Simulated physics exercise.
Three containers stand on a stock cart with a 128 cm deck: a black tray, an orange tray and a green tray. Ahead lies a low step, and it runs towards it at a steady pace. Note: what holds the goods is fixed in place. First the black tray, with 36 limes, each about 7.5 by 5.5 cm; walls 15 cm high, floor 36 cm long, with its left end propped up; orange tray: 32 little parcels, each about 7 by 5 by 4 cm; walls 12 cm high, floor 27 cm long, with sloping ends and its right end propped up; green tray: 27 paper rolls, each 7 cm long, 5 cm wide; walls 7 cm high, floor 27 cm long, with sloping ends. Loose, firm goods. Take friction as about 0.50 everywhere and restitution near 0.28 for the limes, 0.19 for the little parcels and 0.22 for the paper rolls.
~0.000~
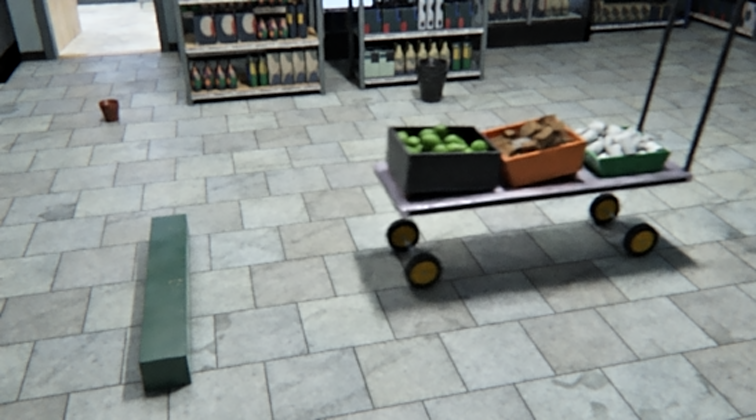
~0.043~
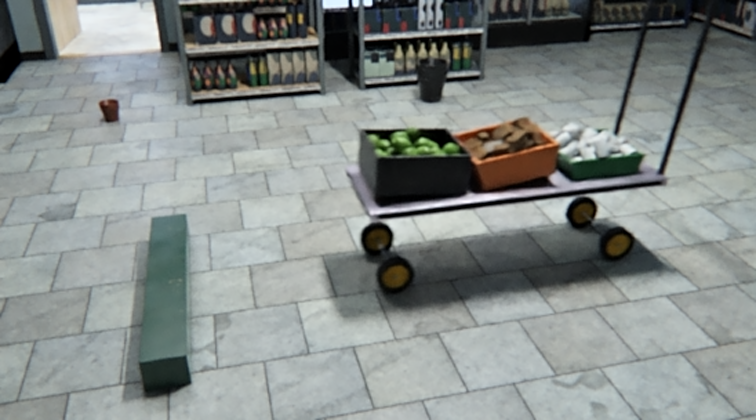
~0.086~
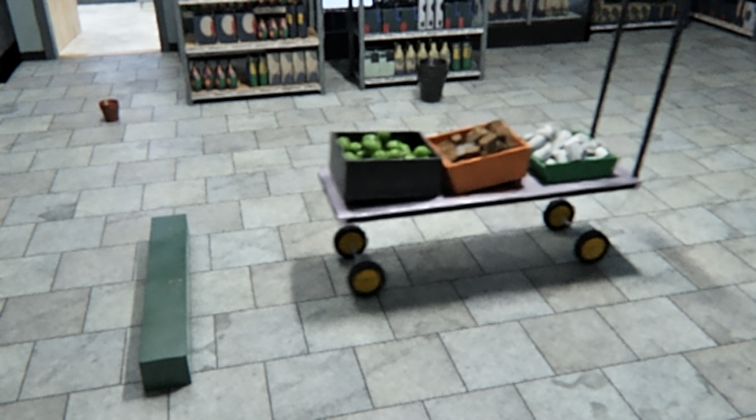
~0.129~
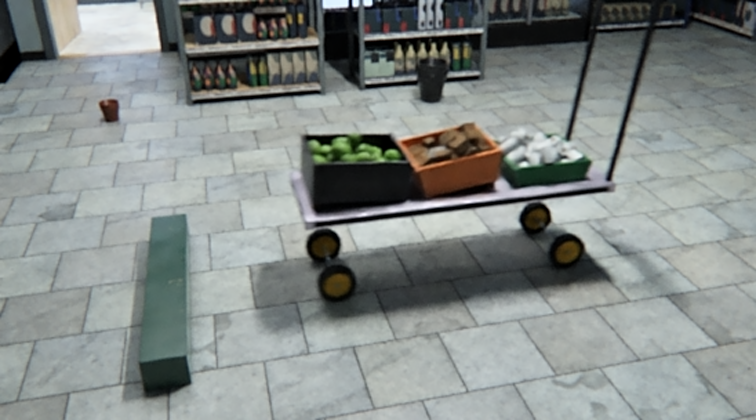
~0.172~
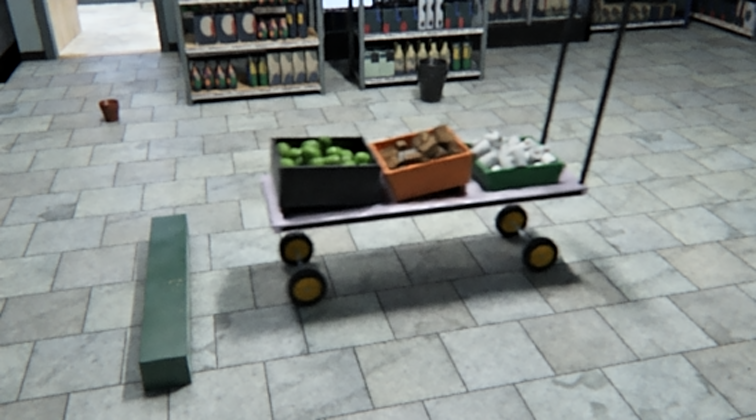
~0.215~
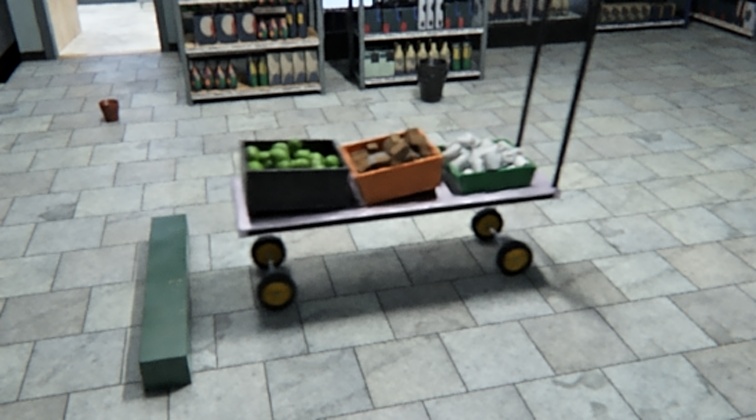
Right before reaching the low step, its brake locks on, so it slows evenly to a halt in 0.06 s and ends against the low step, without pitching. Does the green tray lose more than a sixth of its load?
Yes.
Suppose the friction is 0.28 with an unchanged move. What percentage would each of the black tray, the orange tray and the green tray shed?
Black tray 0%, orange tray 10%, green tray 40%.
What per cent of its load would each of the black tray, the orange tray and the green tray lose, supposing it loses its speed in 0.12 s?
Black tray 0 %, orange tray 10 %, green tray 20 %.
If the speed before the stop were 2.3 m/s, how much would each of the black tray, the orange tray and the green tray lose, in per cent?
Then the black tray sheds 0 per cent of its load, the orange tray 0 per cent, and the green tray 30 per cent.
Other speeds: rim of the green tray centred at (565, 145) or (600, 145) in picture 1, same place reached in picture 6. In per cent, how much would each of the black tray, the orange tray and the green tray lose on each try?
Losses in order of the tries would be black tray 0 and 0 %, orange tray 0 and 10 %, green tray 10 and 20 %.
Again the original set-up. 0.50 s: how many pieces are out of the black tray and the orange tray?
Estimated count: Black tray around 1, orange tray around 4.
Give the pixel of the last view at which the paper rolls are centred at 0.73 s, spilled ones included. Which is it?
Near (400, 172).
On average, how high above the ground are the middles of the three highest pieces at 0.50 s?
I'd say near 70 cm.
After 0.28 s, braking starts.
After 0.38 s, 0 of 36 out of the black tray, 0 of 32 out of the orange tray and 4 of 27 out of the green tray.
After 0.50 s, 1 of 36 out of the black tray, 4 of 32 out of the orange tray and 8 of 27 out of the green tray.
After 0.73 s, 2 of 36 out of the black tray, 5 of 32 out of the orange tray and 8 of 27 out of the green tray.
When it is over (at 1.23 s), 2 of 36 out of the black tray, 5 of 32 out of the orange tray and 8 of 27 out of the green tray. Asked share, 8 of 27, 30 per cent.
